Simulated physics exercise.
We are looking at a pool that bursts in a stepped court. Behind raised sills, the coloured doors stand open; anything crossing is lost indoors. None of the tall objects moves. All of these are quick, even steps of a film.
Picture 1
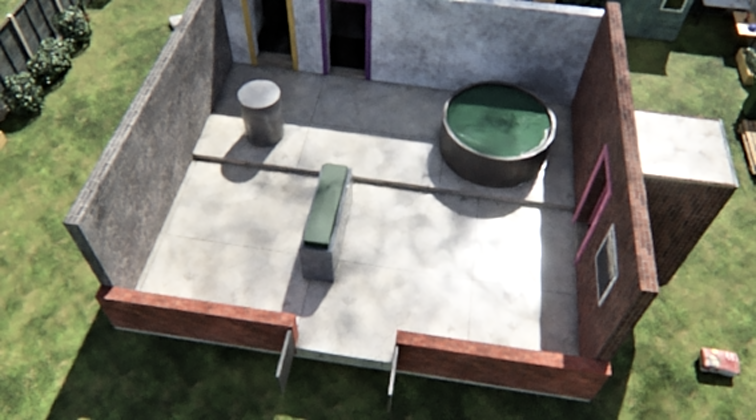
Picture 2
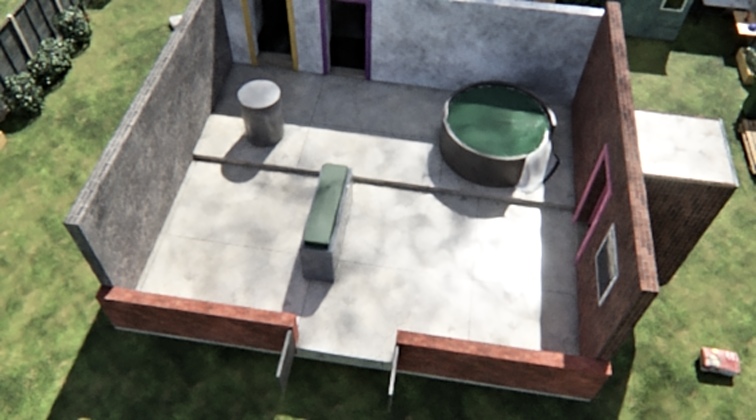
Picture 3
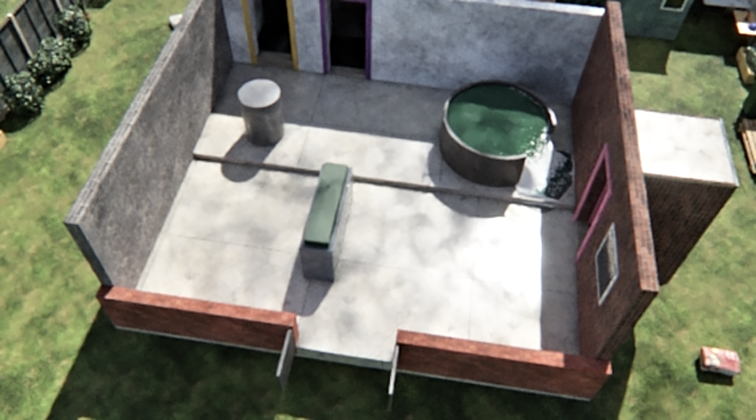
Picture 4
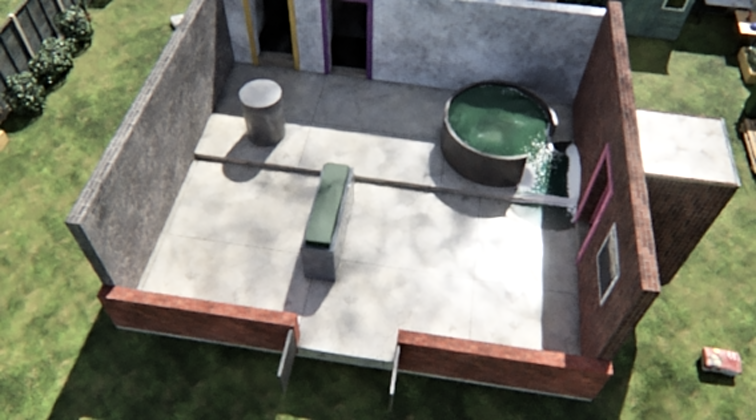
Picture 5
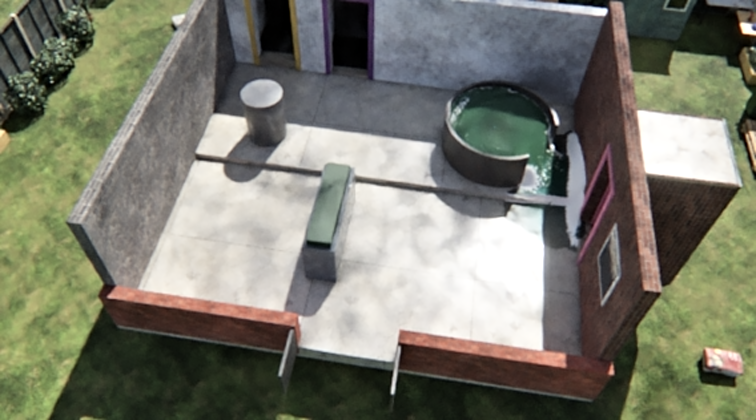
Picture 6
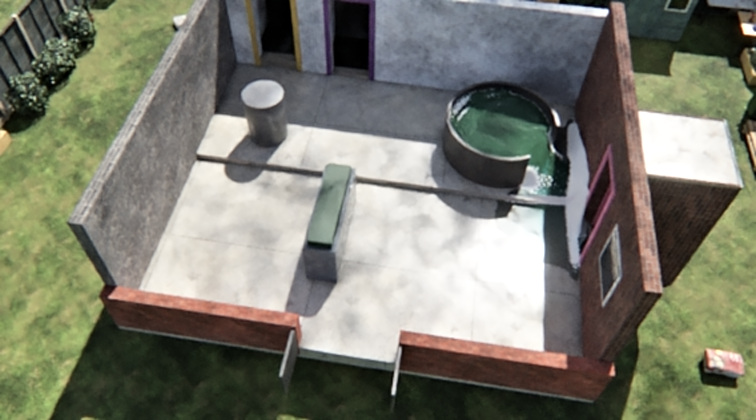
The clip shows a round pool of green water in a walled, stepped court, seen from above; its right side bursts open, and water pours through the gap, spreading along the brick wall and over the step toward the front.
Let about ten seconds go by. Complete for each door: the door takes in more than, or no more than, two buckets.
Completed: The pink door takes in more than two buckets; the purple door takes in no more than two buckets; the yellow door takes in no more than two buckets.
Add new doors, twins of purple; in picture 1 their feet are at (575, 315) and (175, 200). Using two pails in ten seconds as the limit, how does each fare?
Taken in sequence: Exceeded, then not exceeded.
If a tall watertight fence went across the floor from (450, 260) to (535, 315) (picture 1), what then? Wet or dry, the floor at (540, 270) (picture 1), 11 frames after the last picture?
At that spot: Submerged.
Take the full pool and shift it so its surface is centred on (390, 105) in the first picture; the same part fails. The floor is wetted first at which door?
Looks like the pink one.
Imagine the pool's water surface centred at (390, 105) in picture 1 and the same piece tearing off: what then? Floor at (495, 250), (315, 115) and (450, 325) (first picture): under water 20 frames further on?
In order, the three spots end up waterlogged, untouched and waterlogged.
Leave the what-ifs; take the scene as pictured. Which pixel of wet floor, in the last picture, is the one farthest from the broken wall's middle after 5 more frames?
I'd point to (577, 379).
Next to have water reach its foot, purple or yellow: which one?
The door marked purple.
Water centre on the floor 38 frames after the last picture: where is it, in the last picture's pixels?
My reading is close to (438, 217).
A moment on, water covers 15 % of the floor; the pink door over two buckets in, the purple door not reached, the yellow door not reached.
Next, water covers 25 % of the floor; the pink door over two buckets in, the purple door not reached, the yellow door not reached.
Then, water covers 40 % of the floor; the pink door far over two buckets in, the purple door not reached, the yellow door not reached.
Later, water covers 75 % of the floor; the pink door far over two buckets in, the purple door wet at the sill, nothing in, the yellow door wet at the sill, nothing in.
In the end, water covers 90 % of the floor; the pink door far over two buckets in, the purple door wet at the sill, nothing in, the yellow door wet at the sill, nothing in.
